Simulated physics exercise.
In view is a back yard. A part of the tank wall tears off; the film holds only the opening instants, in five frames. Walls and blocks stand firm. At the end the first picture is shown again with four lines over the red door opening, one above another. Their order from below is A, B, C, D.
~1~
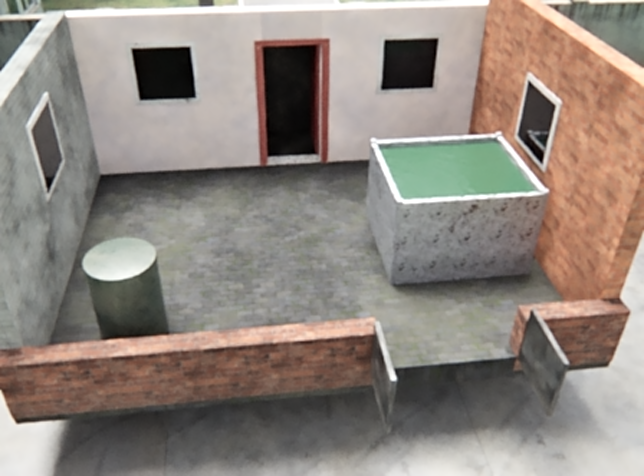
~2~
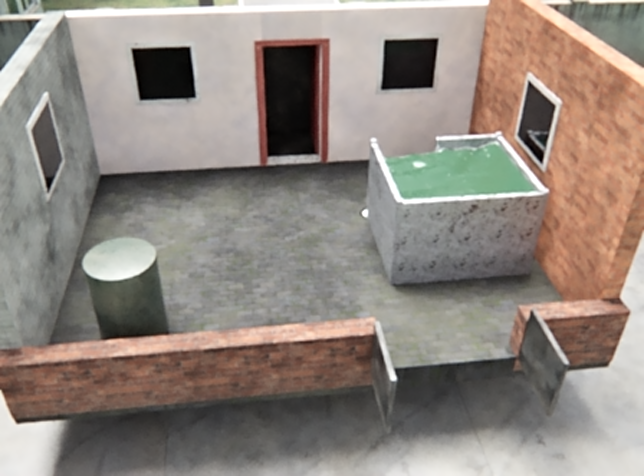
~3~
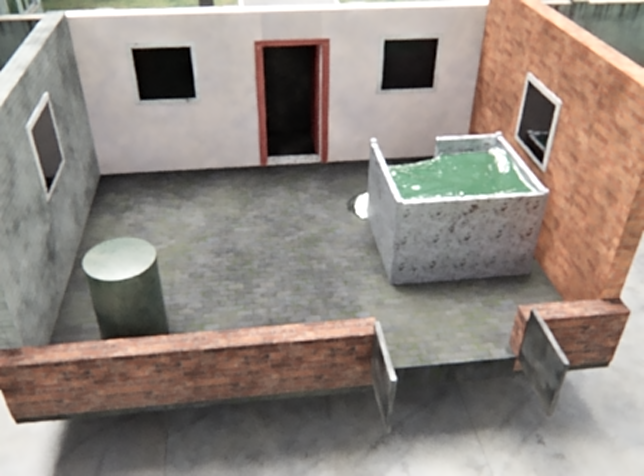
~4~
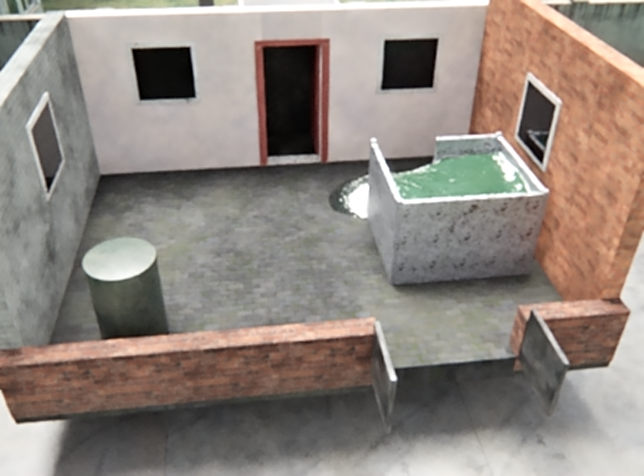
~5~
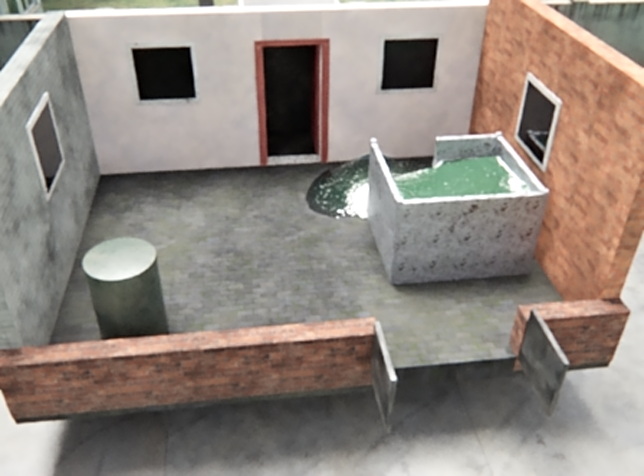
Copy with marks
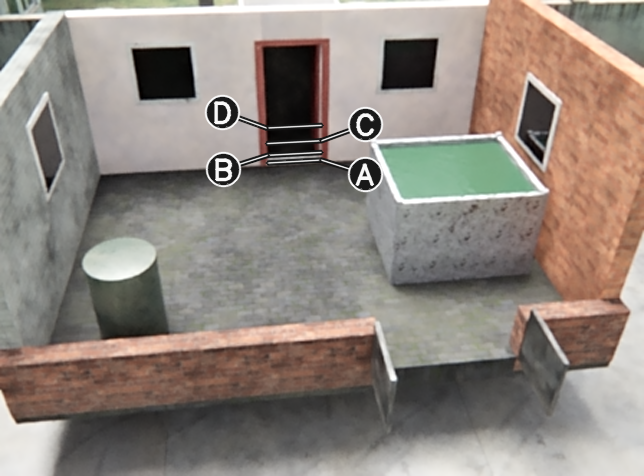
Green water poured out through the back of a speckled stone tank in a walled yard, first showing as a small white patch beside it, then spreading leftward across the paving near the red doorway.
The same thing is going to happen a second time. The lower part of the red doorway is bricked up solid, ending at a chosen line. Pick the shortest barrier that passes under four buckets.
It is C.
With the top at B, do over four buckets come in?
Yes, that goes wrong.
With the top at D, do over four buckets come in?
No, not at all.
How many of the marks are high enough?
Two.
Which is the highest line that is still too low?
Here it is line B.
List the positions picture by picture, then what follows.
In the first frame, water in the tank at rest, its middle at (453, 171); foot of the red doorway at (294, 163); open gate at (448, 308).
In the second frame, water covers 1 % of the ground, its front hidden from here.
In the third frame, water covers 4 % of the ground, its front hidden from here.
In the fourth frame, front seen at (343, 199), 7 % of the ground wet.
In the fifth frame, front seen at (352, 160), 14 % of the ground wet.
On the marked copy, A at (294, 161); B at (294, 153); C at (294, 142); D at (294, 126); from the bottom up A, B, C, D.
For line A, dozens of bucketfuls pour in.
For line B, about 11 bucketfuls get in.
For line C, a splash gets over, under a bucket.
For line D, nothing gets over.
